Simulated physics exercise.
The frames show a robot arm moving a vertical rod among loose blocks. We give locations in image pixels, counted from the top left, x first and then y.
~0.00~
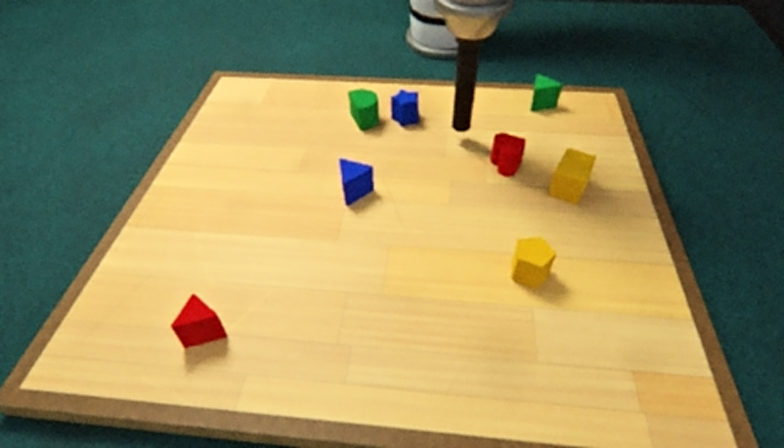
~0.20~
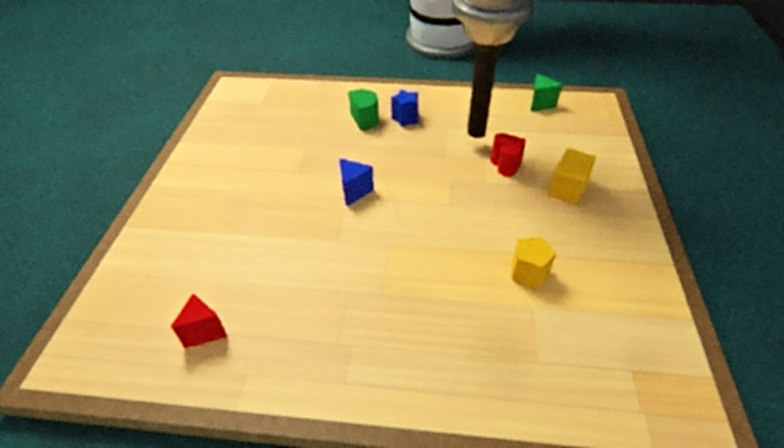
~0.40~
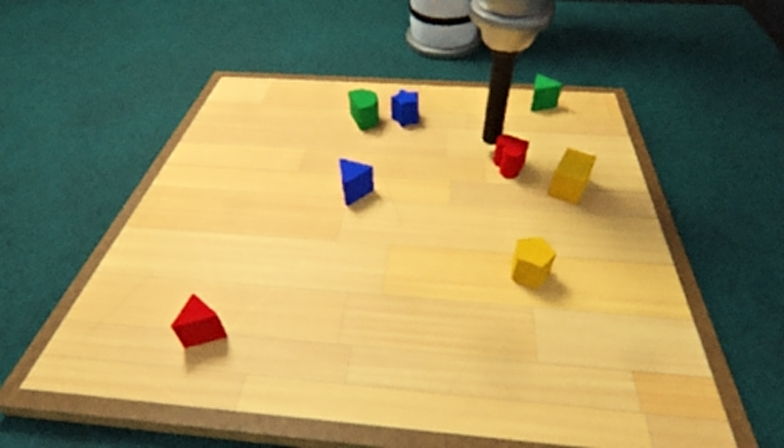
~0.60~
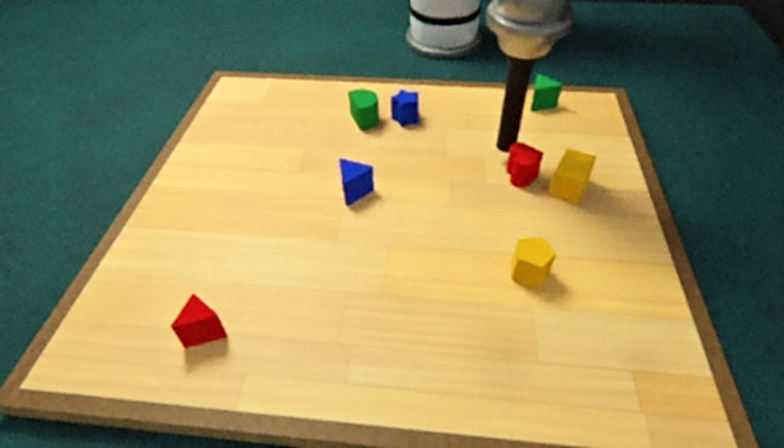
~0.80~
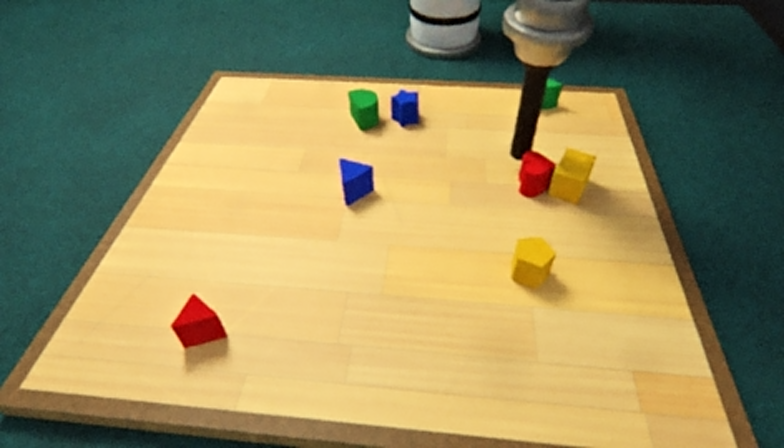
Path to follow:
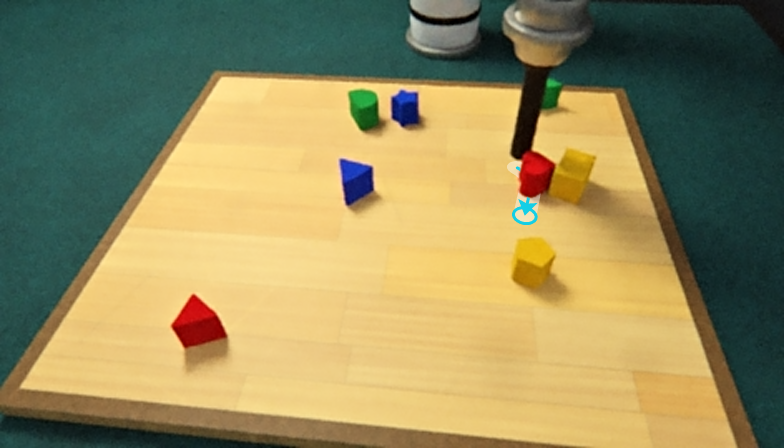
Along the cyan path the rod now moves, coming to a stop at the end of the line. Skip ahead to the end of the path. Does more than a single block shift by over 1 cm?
I expect not.
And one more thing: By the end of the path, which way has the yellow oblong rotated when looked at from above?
It turns counter-clockwise.
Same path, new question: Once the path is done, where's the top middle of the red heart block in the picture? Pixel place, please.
For the centre of its top, I'd go with (559, 207).
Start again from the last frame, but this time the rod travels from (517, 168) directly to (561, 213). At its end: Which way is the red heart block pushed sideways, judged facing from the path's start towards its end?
Right.
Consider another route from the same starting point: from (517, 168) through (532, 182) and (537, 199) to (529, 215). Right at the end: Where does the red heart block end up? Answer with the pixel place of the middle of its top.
When the path ends, it will be at (556, 212).
The drawn path runs from (517, 168) by way of (531, 182) and (528, 198) to (525, 216).
The first path, step by step. Halfway along, rod (533, 178); red heart block (550, 188); yellow oblong (581, 166), turned 20° anticlockwise.
At the end, rod (528, 203); yellow five-sided block not moved; red heart block (559, 207), turned 45° anticlockwise; yellow oblong (581, 166), turned 20° anticlockwise.
